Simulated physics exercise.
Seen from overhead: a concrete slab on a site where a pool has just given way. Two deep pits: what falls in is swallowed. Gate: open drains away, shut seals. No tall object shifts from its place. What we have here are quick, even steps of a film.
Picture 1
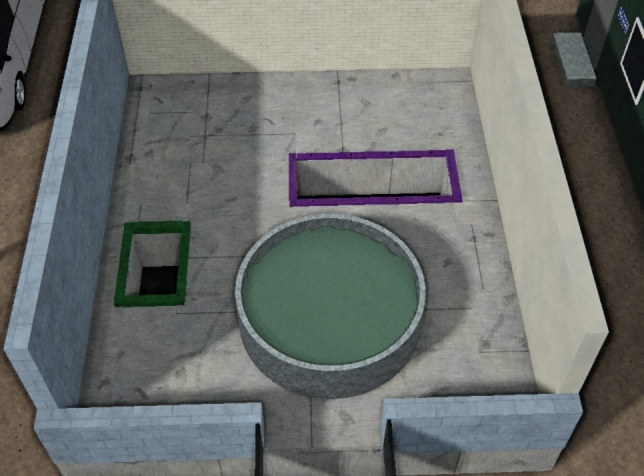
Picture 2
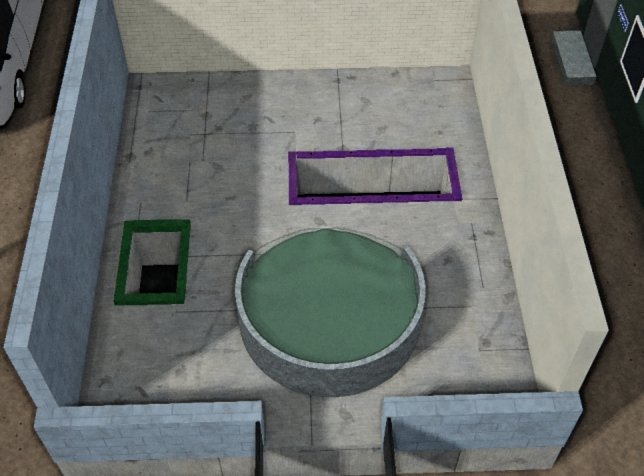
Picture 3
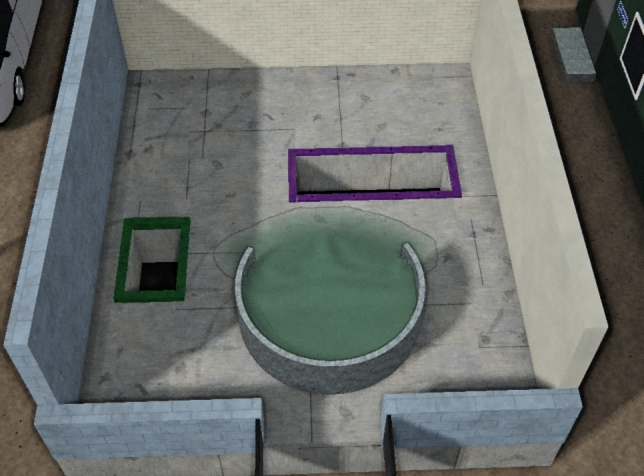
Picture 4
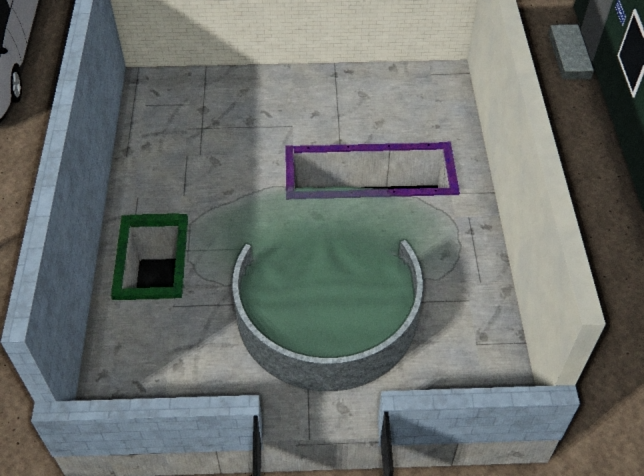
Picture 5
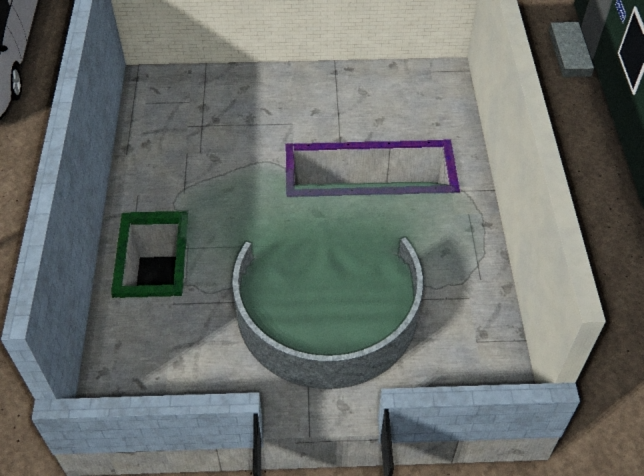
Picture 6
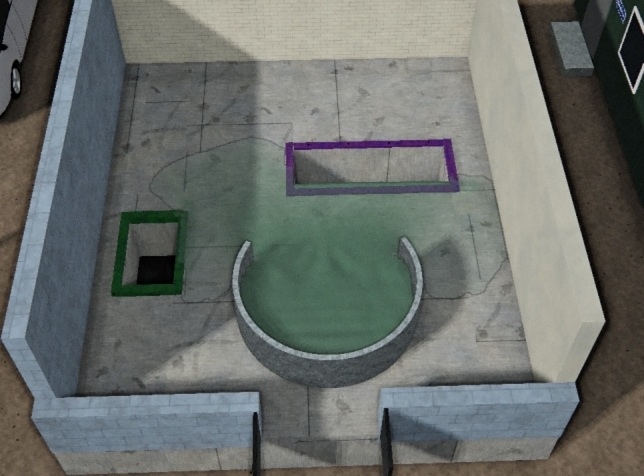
Green water pours from a gap in the far side of a round tank, spreading across a walled concrete slab in a widening sheet, reaching the near edge of a purple-rimmed pit and passing beside a smaller green-rimmed one.
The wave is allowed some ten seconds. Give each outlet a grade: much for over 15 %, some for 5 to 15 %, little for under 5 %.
Grades: Gate - little, green pit - little, purple pit - much.
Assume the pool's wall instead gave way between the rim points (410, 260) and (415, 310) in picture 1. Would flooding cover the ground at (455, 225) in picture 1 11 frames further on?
Check at the given point: Inundated.
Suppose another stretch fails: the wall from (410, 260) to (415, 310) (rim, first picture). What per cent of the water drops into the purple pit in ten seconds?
Roughly, in per cent: Purple 12.
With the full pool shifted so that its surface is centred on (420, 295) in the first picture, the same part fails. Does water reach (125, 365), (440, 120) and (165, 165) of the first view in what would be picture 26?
Checking the three spots, I get high and dry, swamped, swamped.
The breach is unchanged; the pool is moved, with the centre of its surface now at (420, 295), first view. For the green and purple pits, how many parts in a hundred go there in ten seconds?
I'd guess green takes near 0 % and purple near 50 %.
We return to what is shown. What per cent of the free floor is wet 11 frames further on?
I'd estimate some 55 per cent.
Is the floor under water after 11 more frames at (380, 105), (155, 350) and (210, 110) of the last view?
One by one: Left dry / left dry / waterlogged.
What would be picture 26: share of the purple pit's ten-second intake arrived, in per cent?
About 85 per cent.
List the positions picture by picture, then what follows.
Still water in the round tank at (330, 291), in the first picture.
Water pours out on the round tank's far side and has run to (240, 269), in the second picture.
Water pours out on the round tank's far side and has run to (222, 259), in the third picture.
The front is at (195, 233), out from the gap on the round tank's far side, in the fourth picture.
Water pours out on the round tank's far side and has run to (471, 210), in the fifth picture.
The front is at (163, 177), out from the gap on the round tank's far side, in the sixth picture.
A moment on, water covers 40 % of the floor; the gate 0 %, the green pit 0 %, the purple pit 16 %.
Next, water covers 55 % of the floor; the gate 0 %, the green pit 0 %, the purple pit 30 %.
Then, water covers 60 % of the floor; the gate 0 %, the green pit 0 %, the purple pit 38 %.
Later, water covers 80 % of the floor; the gate 0 %, the green pit 0 %, the purple pit 43 %.
In the end, water covers 95 % of the floor; the gate 0 %, the green pit 0 %, the purple pit 44 %.
